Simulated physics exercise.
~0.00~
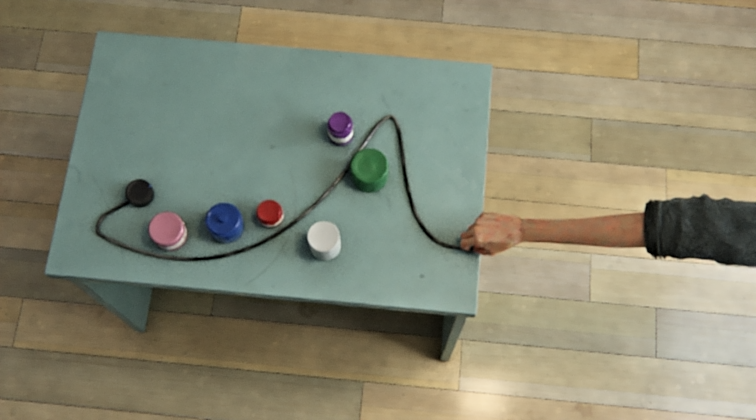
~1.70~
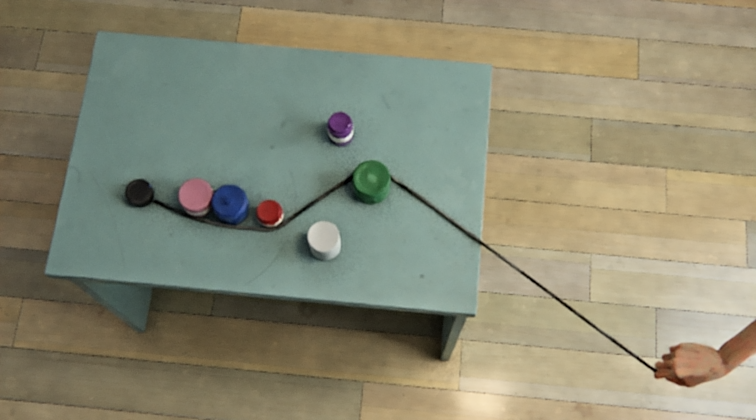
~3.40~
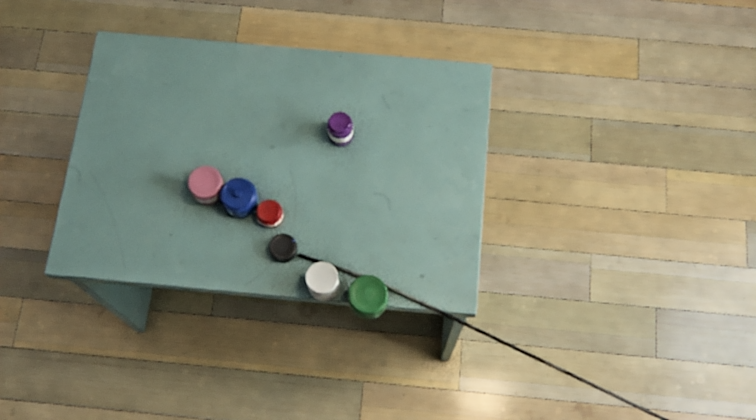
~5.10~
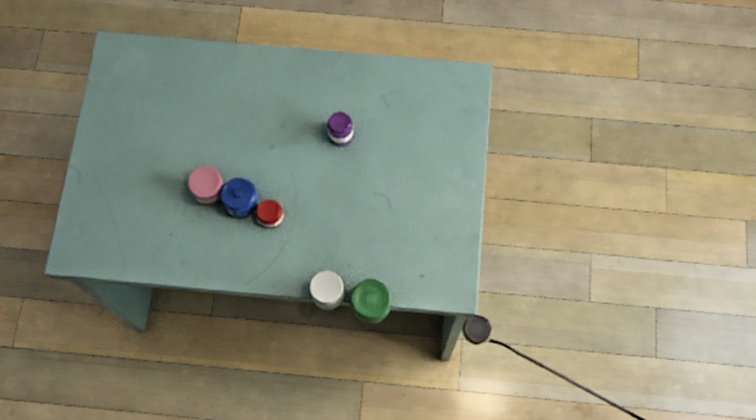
At the start, a black cord lies slack in curves among six colourful lidded containers on a blue-green table, one end tied to a black puck and the other held by a hand at the right. The hand pulls down and to the right, tightening the cord against the green tub while the pink and blue containers shift toward the red jar. The puck then slides right, and the green and white tubs move to the front edge. Finally, the puck leaves the tabletop, with the green tub at the very edge and the purple and red jars still in place.
